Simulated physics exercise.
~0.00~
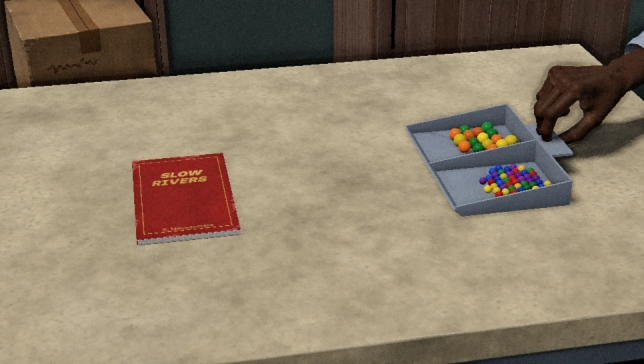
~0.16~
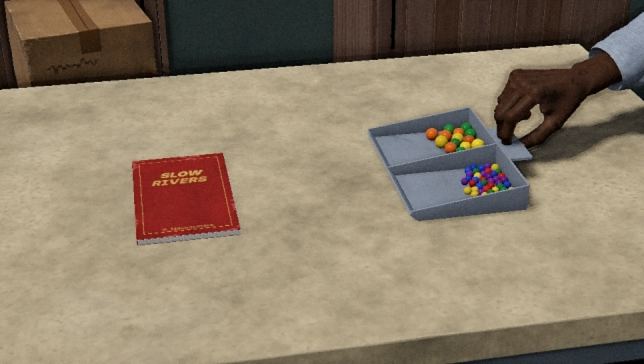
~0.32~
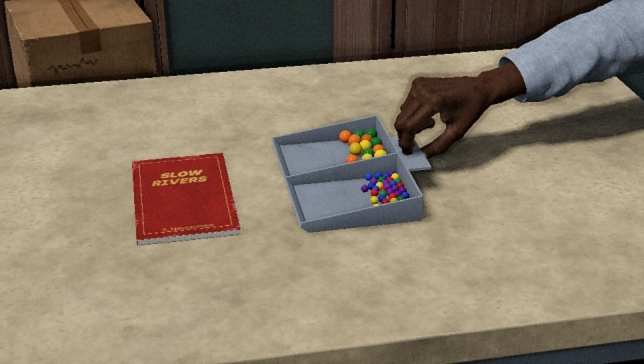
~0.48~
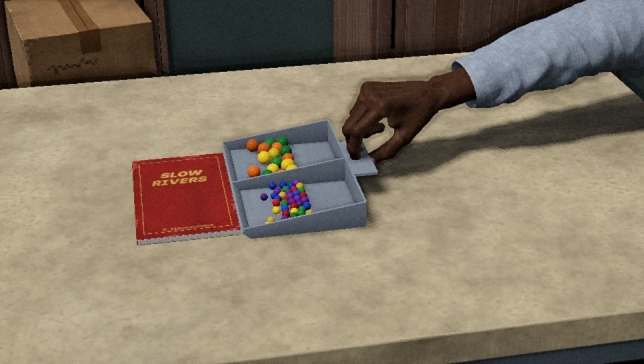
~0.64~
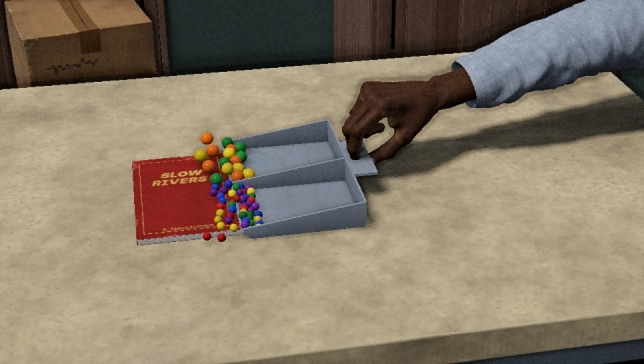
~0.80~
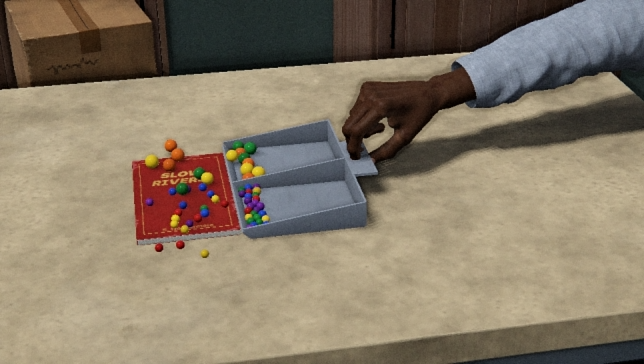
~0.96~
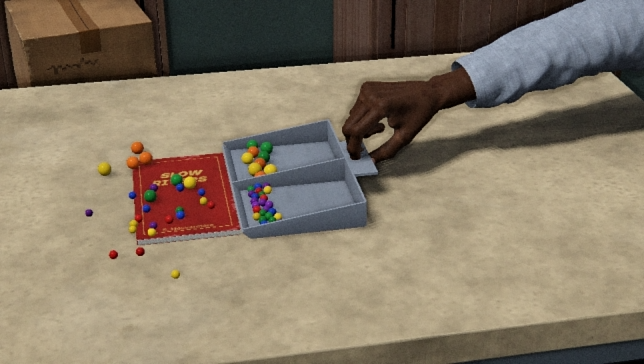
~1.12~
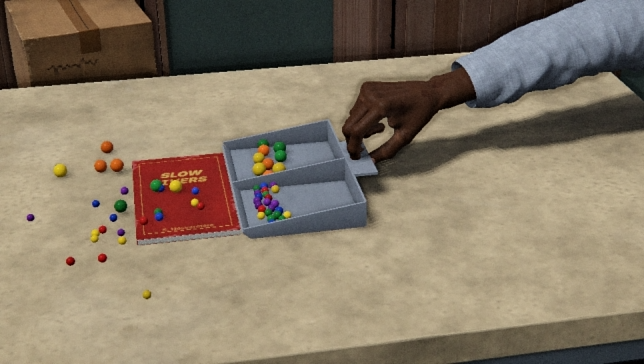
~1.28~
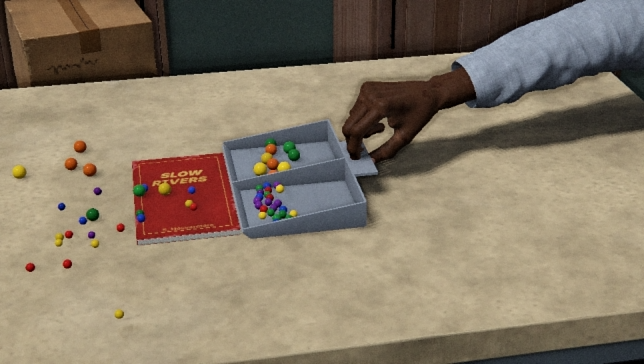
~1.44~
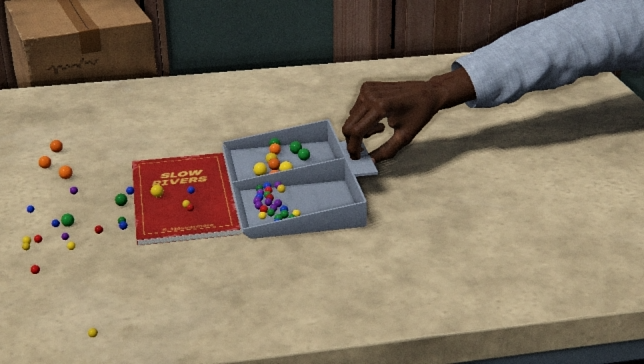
A grey two-part tray, held at its right end by a hand in a pale blue sleeve, slides left along a beige counter seen from above at an angle. Larger orange, green and yellow balls fill its farther section, and smaller multicoloured beads lie in the nearer one. A thin red book rests ahead, with a cardboard box behind. The tray stops against the book, and both handfuls surge to the front. Pieces from each spill over the rim, scattering across the cover and onto the counter at left. The rest stay inside the halted tray, the hand still holding it.
